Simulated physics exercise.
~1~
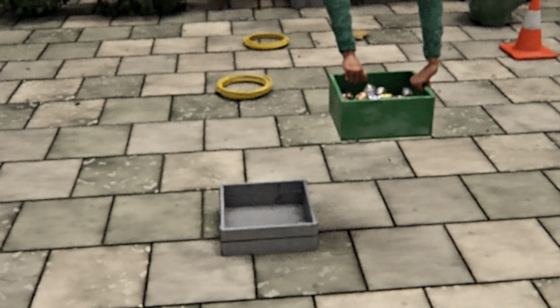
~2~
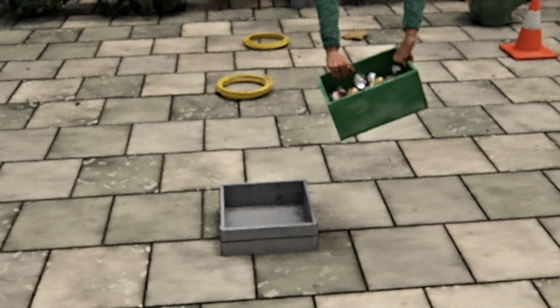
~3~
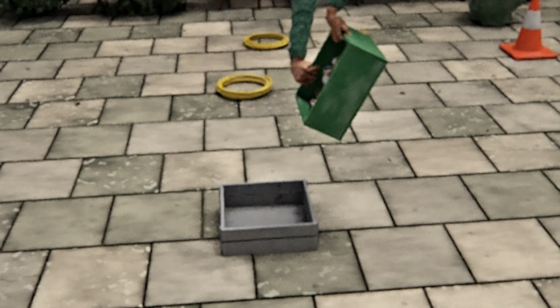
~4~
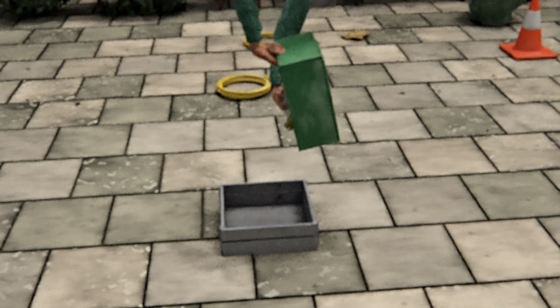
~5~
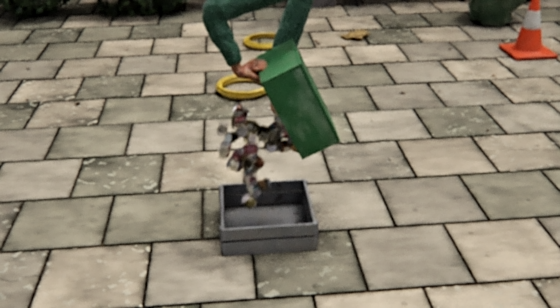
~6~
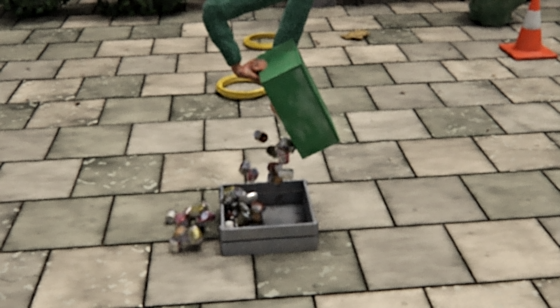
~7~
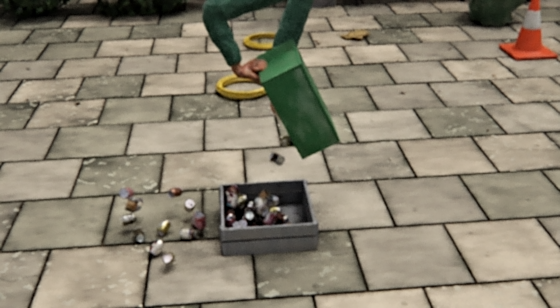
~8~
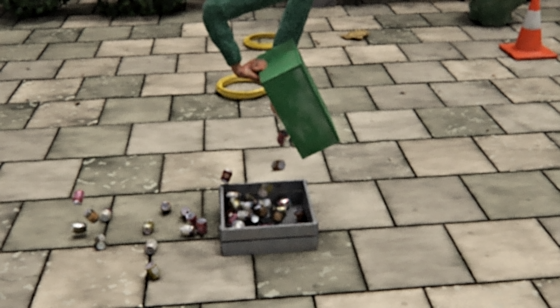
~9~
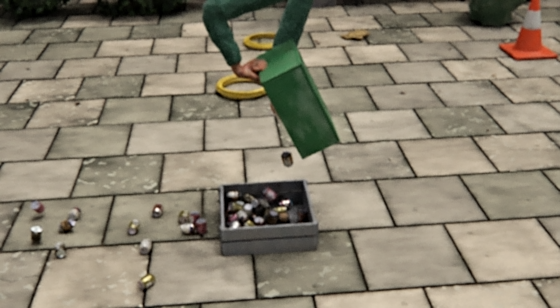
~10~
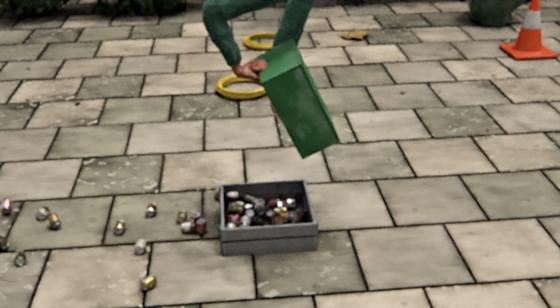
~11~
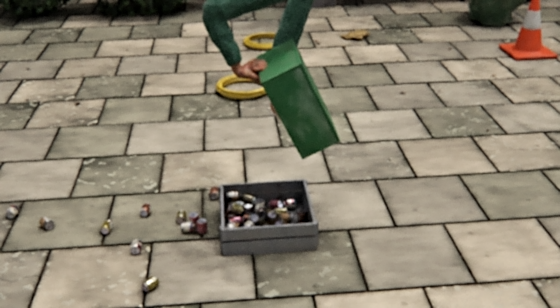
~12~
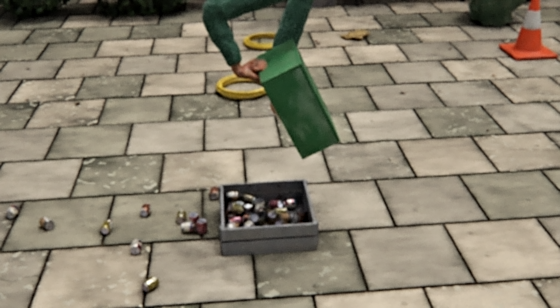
A person in green sleeves lifted and tipped a green crate of mini cans over a grey basket on the paving, and the cans tumbled out, most landing in the basket while others scattered and rolled left, leaving several lying on the ground.
